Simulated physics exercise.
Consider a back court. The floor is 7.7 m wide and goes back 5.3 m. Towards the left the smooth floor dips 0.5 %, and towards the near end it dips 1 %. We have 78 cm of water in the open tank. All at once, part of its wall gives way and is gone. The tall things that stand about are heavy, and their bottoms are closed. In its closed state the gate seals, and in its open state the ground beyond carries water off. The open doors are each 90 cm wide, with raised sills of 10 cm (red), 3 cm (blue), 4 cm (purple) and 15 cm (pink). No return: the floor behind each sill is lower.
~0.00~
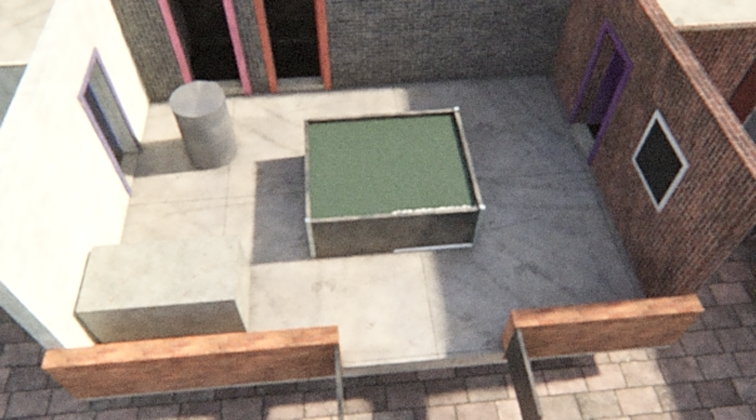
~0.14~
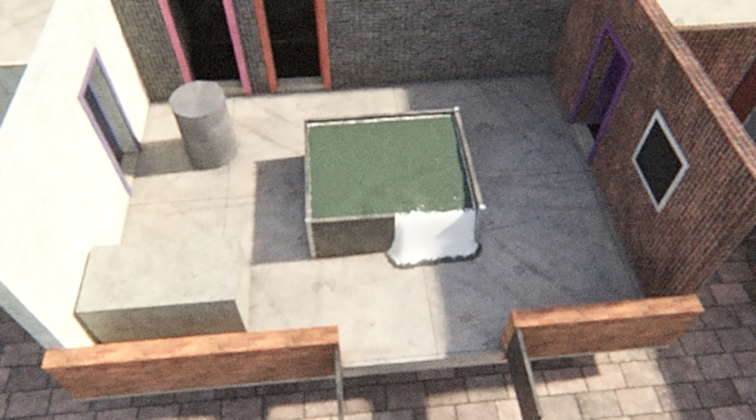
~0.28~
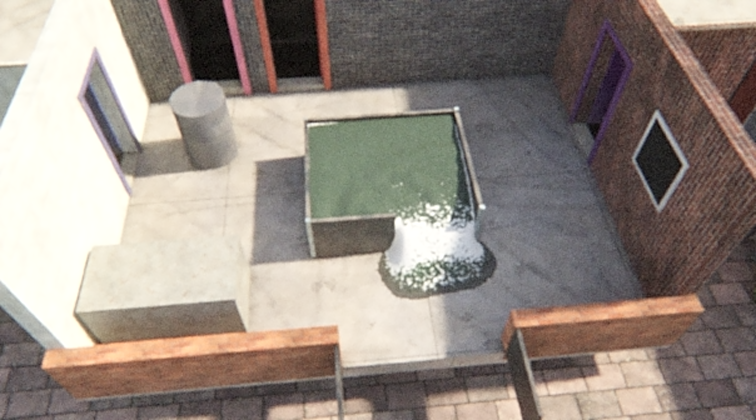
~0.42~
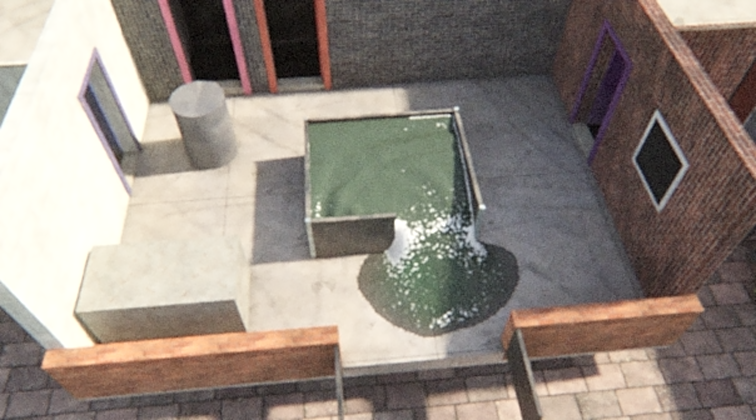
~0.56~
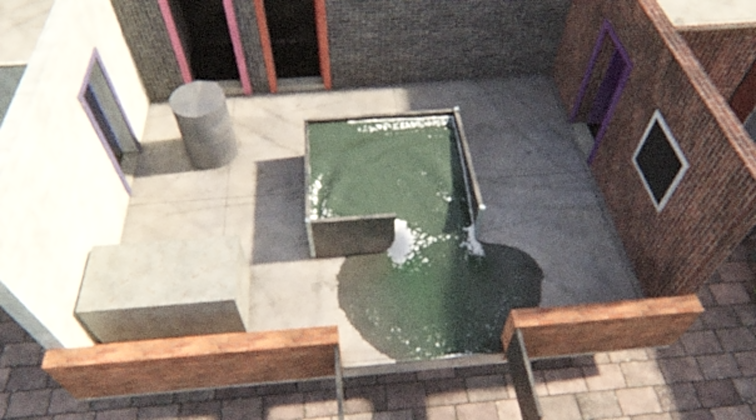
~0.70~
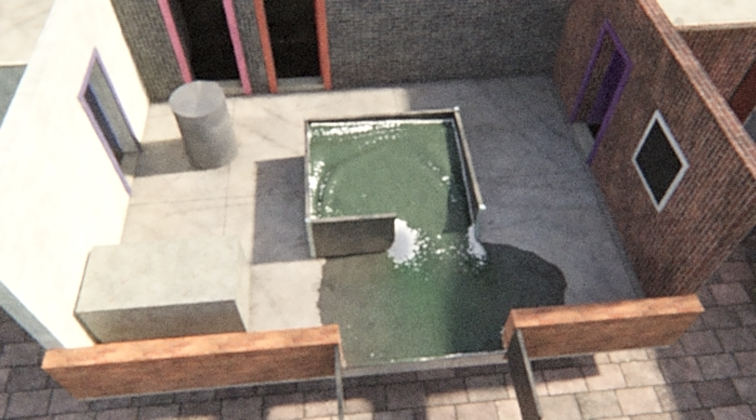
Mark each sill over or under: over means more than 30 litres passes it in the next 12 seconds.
Red door - under; blue door - under; purple door - under; pink door - under.
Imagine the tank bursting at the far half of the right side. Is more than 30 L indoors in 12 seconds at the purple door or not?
Compared with the limit, purple is more.
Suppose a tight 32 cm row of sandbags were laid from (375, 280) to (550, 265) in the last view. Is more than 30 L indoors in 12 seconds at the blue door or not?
Compared to the limit, blue goes beyond.
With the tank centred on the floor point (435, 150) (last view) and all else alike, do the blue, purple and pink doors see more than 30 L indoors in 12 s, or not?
Checking each door against the limit: Blue does not exceed it, purple tops it, pink does not exceed it.
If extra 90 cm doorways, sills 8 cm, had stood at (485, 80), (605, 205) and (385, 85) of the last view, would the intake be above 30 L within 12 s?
Per doorway, in order: Insufficient / insufficient / insufficient.
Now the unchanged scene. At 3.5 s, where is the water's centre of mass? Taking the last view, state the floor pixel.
I'd say somewhere around (430, 224).
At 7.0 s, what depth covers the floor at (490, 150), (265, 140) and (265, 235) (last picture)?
About 5, 0 and 0 cm respectively.
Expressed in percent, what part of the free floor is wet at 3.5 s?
Near 40 per cent is wet.
After 1.4 s water covers 15 % of the floor and is deepest (44 cm) near (439, 252); red door not reached, blue door not reached, purple door not reached, pink door not reached.
After 2.2 s water covers 20 % of the floor and is deepest (42 cm) near (647, 322); red door not reached, blue door not reached, purple door not reached, pink door not reached.
After 3.5 s water covers 40 % of the floor and is deepest (26 cm) near (635, 324); red door not reached, blue door not reached, purple door 3 cm at the sill, 0 L in, pink door not reached.
After 7.0 s water covers 60 % of the floor and is deepest (12 cm) near (508, 335); red door 2 cm at the sill, 0 L in, blue door not reached, purple door 3 cm at the sill, 0 L in, pink door not reached.
After 12.0 s water covers 80 % of the floor and is deepest (7 cm) near (508, 335); red door 1 cm at the sill, 0 L in, blue door 2 cm at the sill, 0 L in, purple door 5 cm at the sill, 4 L in, pink door 4 cm at the sill, 0 L in.
